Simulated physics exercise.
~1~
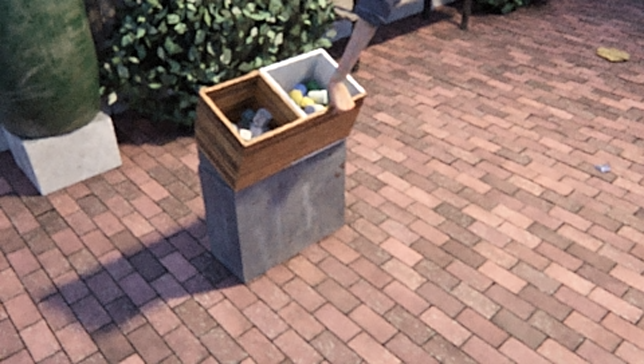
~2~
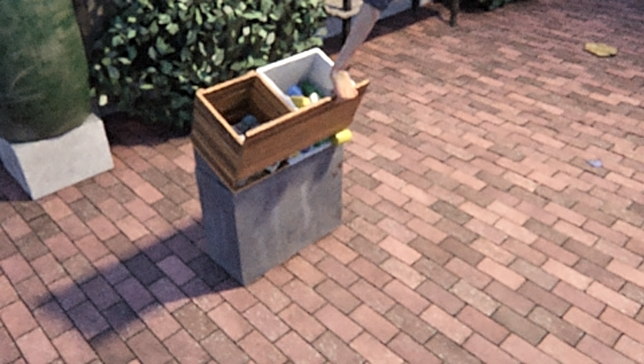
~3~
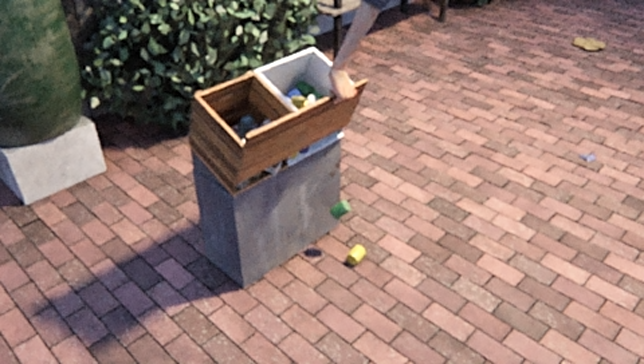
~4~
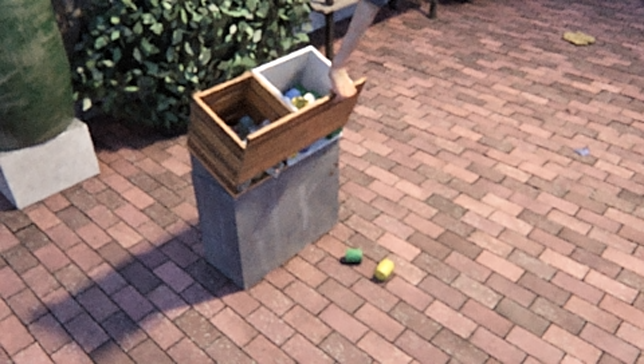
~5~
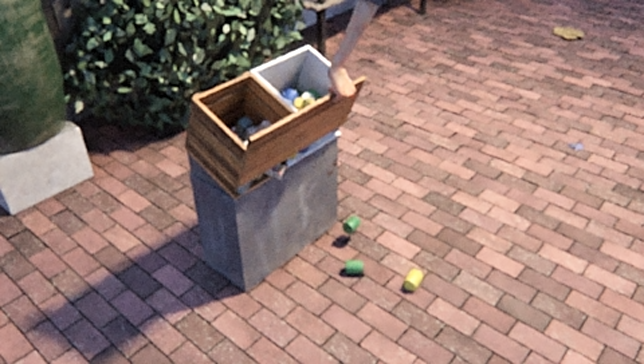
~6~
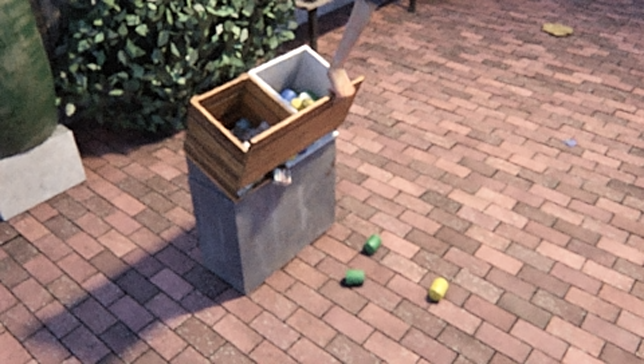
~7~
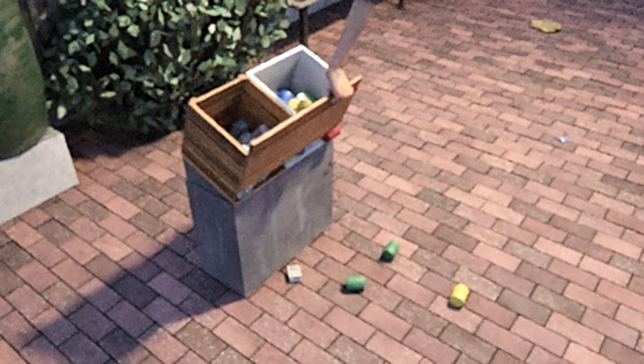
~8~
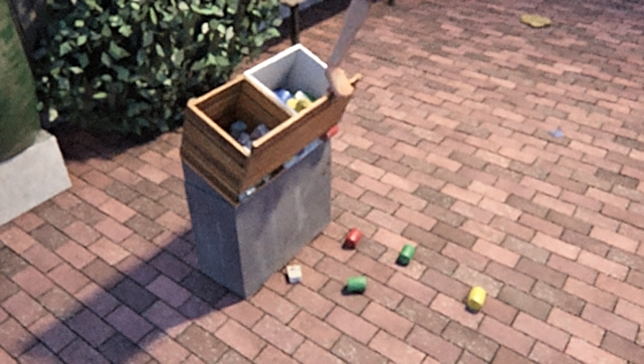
Tilted wooden and white bins dropping yellow and green jars, then a pale carton and red jar, five pieces littering brick.
